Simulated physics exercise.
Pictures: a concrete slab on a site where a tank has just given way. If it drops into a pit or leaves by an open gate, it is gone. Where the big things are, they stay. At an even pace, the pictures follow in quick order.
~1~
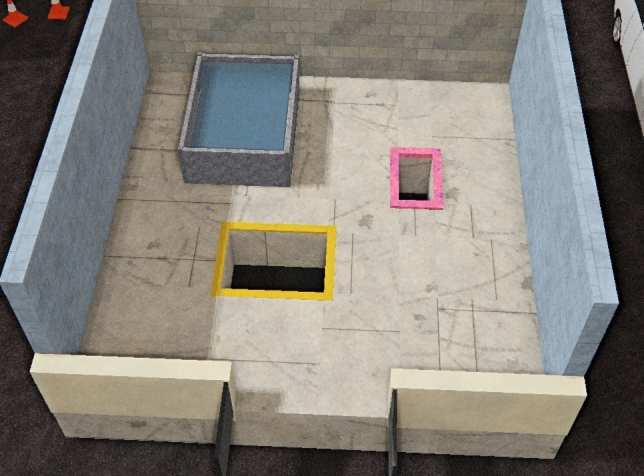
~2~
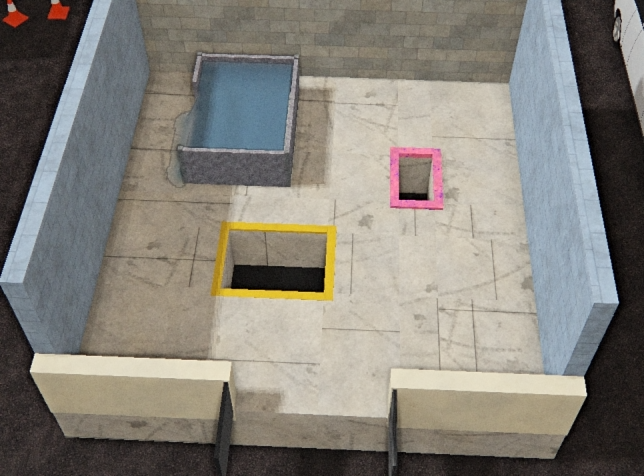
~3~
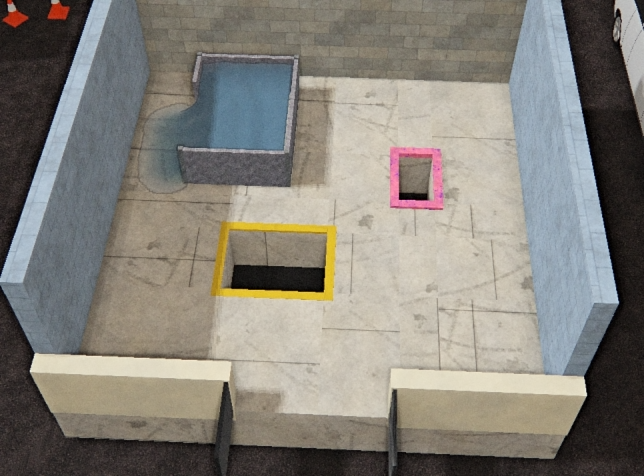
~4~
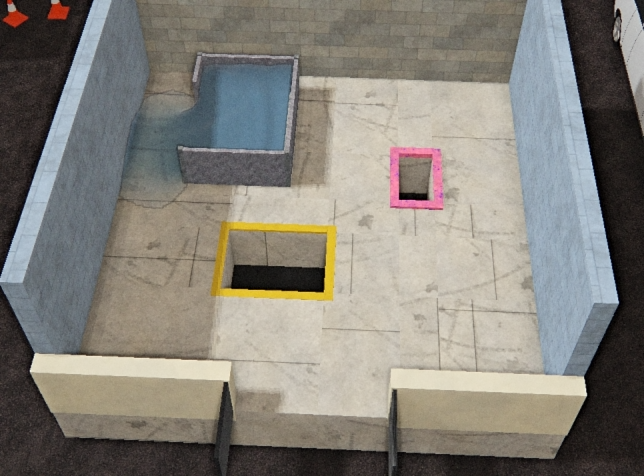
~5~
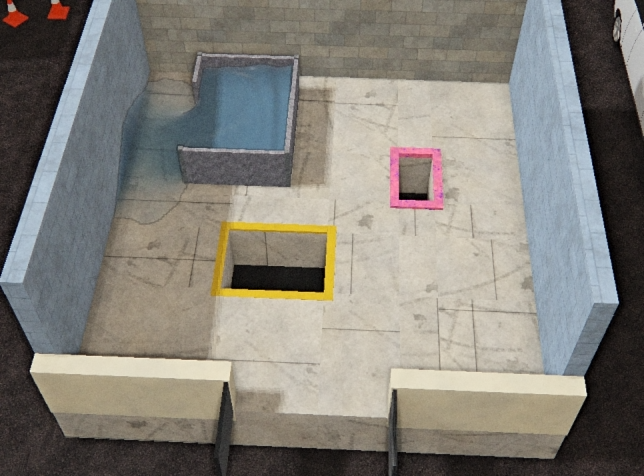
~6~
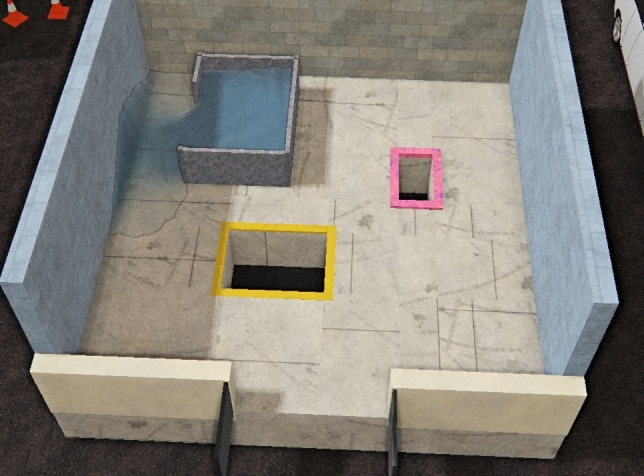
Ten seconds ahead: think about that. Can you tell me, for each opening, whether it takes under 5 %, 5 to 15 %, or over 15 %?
Sure: The gate takes 5 to 15 %; the pink pit takes under 5 %; the yellow pit takes 5 to 15 %.
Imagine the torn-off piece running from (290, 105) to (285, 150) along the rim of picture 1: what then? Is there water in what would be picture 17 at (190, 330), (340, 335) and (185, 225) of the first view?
Taking them in order, I'd say not reached, not reached and not reached.
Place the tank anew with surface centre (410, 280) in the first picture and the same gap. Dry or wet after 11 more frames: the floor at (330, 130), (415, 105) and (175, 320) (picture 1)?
So, first one stays dry, second one stays dry, third one got wet.
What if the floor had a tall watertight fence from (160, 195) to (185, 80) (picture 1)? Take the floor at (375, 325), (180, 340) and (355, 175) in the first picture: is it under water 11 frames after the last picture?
As the points were listed, they come out free from flooding, taken by the flood, and finally free from flooding.
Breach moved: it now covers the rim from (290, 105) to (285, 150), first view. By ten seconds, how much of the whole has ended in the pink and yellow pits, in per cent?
Out of every hundred parts, pink takes 30 and yellow takes 4.
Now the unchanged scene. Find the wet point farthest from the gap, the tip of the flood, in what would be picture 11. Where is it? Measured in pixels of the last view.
About (88, 321).
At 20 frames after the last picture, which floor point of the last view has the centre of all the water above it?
Roughly (220, 178) in the last picture.
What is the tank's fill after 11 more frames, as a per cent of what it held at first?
Close to 38 %.
A moment on, water covers 15 % of the floor; the gate 0 %, the pink pit 0 %, the yellow pit 0 %.
Next, water covers 30 % of the floor; the gate 0 %, the pink pit 0 %, the yellow pit 1 %.
Then, water covers 50 % of the floor; the gate 2 %, the pink pit 0 %, the yellow pit 2 %.
Later, water covers 80 % of the floor; the gate 6 %, the pink pit 0 %, the yellow pit 5 %.
In the end, water covers 85 % of the floor; the gate 9 %, the pink pit 0 %, the yellow pit 10 %.
